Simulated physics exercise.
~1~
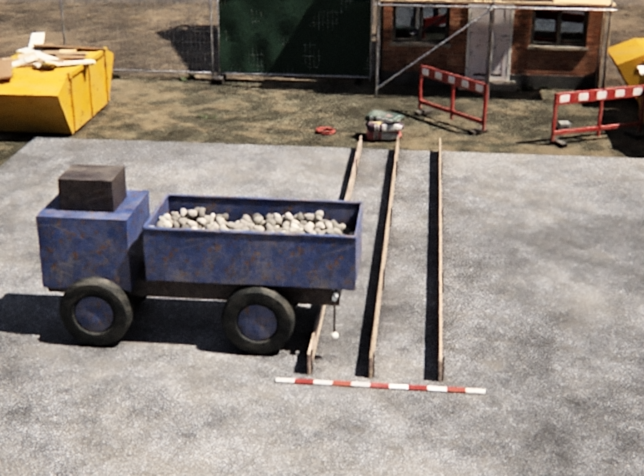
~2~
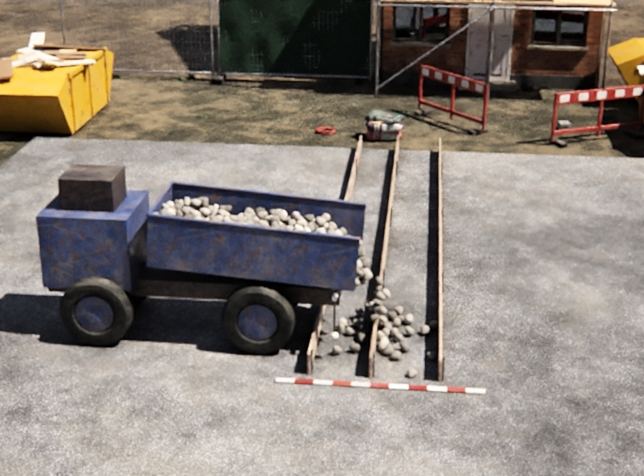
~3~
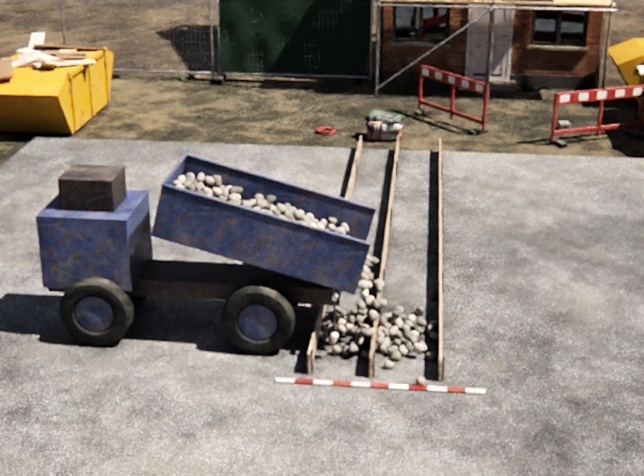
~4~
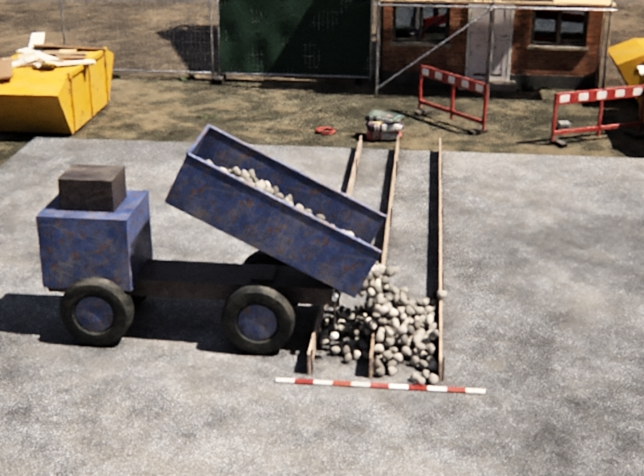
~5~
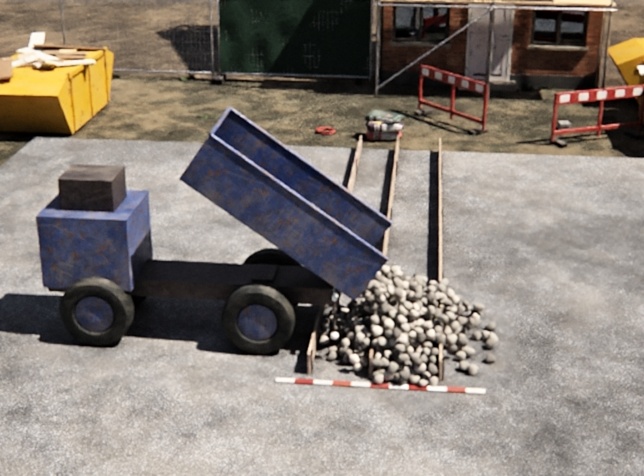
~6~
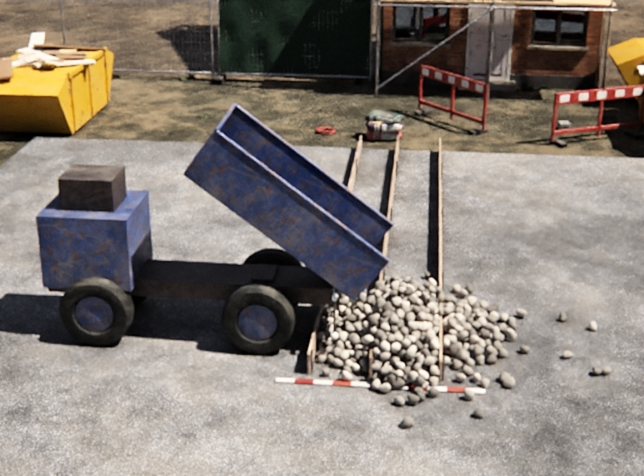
A blue toy-like tipper truck with black tyres stands side-on at the left of a grey paved yard, seen from a raised, still viewpoint. Its open body holds pale, rounded stones, and three thin boards and a red-and-white staff lie to its right. Behind are yellow skips, a dark green panel, striped barriers and a brick building. The body tilts up at its left end, and stones spill from its right end among the boards. As it rises more steeply, the heap spreads rightward past the last board. Finally the raised body looks empty, with a few stones scattered beyond the pile.
